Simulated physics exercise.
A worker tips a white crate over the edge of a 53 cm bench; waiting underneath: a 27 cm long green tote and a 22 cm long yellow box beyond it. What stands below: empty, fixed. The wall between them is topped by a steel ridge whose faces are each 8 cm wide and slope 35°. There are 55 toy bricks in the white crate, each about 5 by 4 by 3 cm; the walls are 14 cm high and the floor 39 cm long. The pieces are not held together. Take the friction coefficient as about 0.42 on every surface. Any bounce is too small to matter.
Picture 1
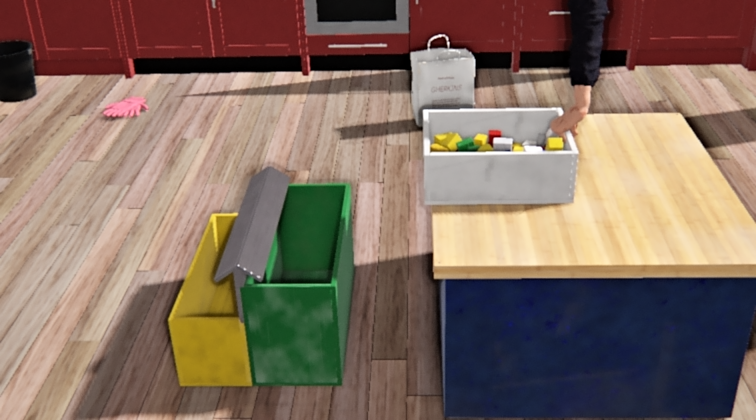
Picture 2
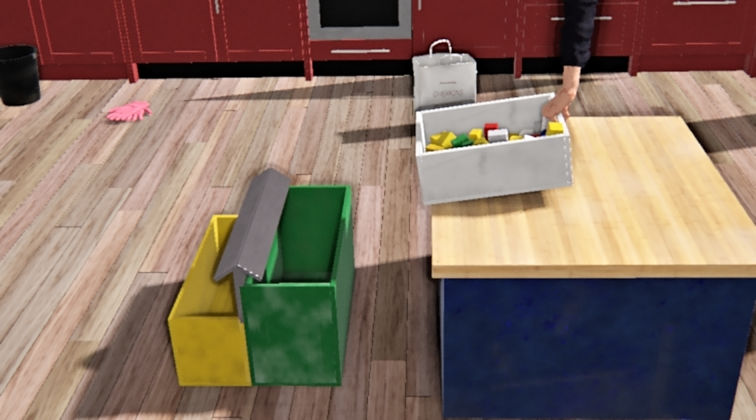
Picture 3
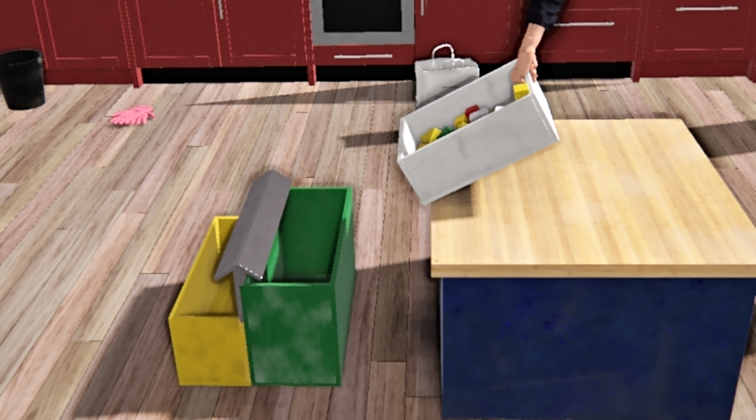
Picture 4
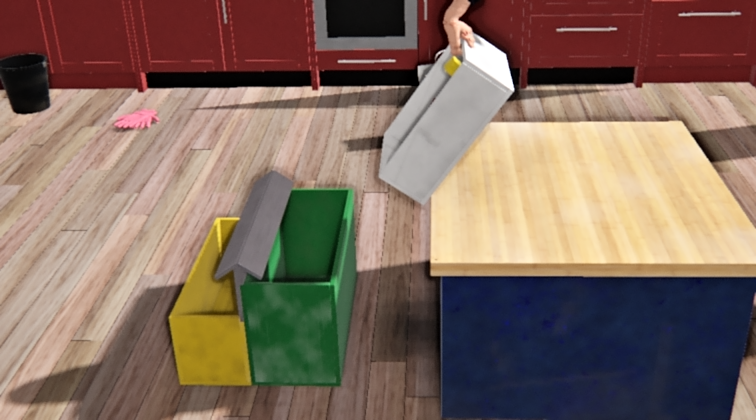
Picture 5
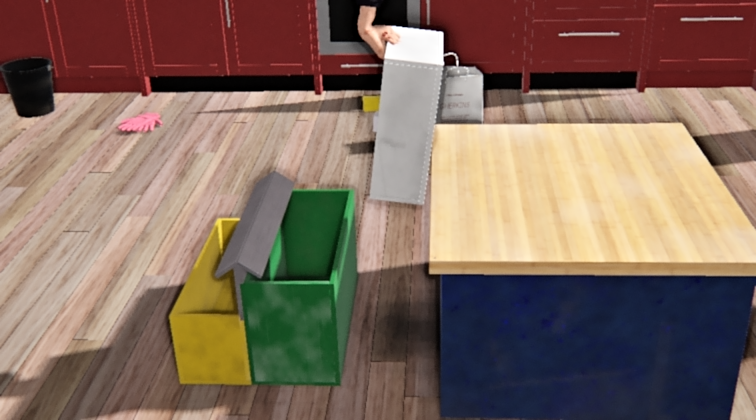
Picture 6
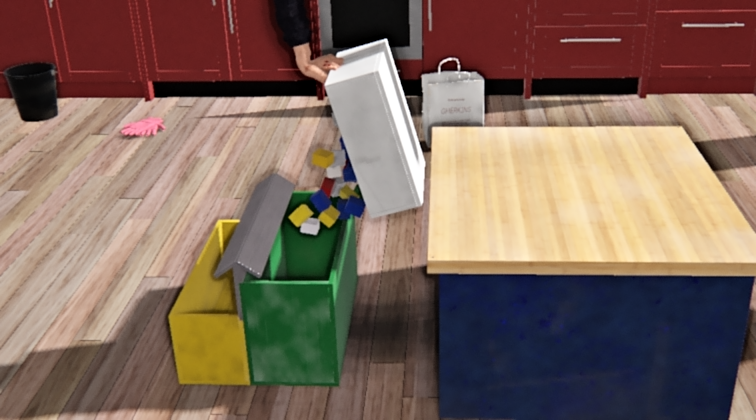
In a kitchen with red cupboards, a hand lifted a white crate of colourful toy bricks off a wooden-topped bench, swung it left while tipping it past upright, and bricks tumbled out above the green tote.
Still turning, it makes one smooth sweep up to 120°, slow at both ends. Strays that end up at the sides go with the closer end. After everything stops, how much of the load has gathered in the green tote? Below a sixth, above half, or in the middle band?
The fraction exceeds one half.
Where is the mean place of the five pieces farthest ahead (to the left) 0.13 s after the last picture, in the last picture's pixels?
I'd put their middle close to (279, 314).
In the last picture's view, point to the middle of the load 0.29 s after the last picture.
Somewhere around pixel (310, 269) in the last view.
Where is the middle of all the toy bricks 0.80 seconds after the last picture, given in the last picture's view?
About (313, 321).
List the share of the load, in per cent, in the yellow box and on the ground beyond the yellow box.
Around 0 % in the first place and around 0 % in the second.
Then, 0.13 s after the last picture, tilt 117°; 20 still in the white crate, 17 in the green tote and 18 in the air.
Then, 0.29 s after the last picture, tilt 120°; 6 still in the white crate, 30 in the green tote, 1 on the ground short of the green tote and 18 in the air.
Then, 0.51 s after the last picture, tilt 120°; 1 still in the white crate, 35 in the green tote, 12 on the ground short of the green tote and 7 in the air.
When it is over (0.80 s after the last picture), 35 in the green tote and 20 on the ground short of the green tote. Asked share, 35 of 55, 64 per cent.
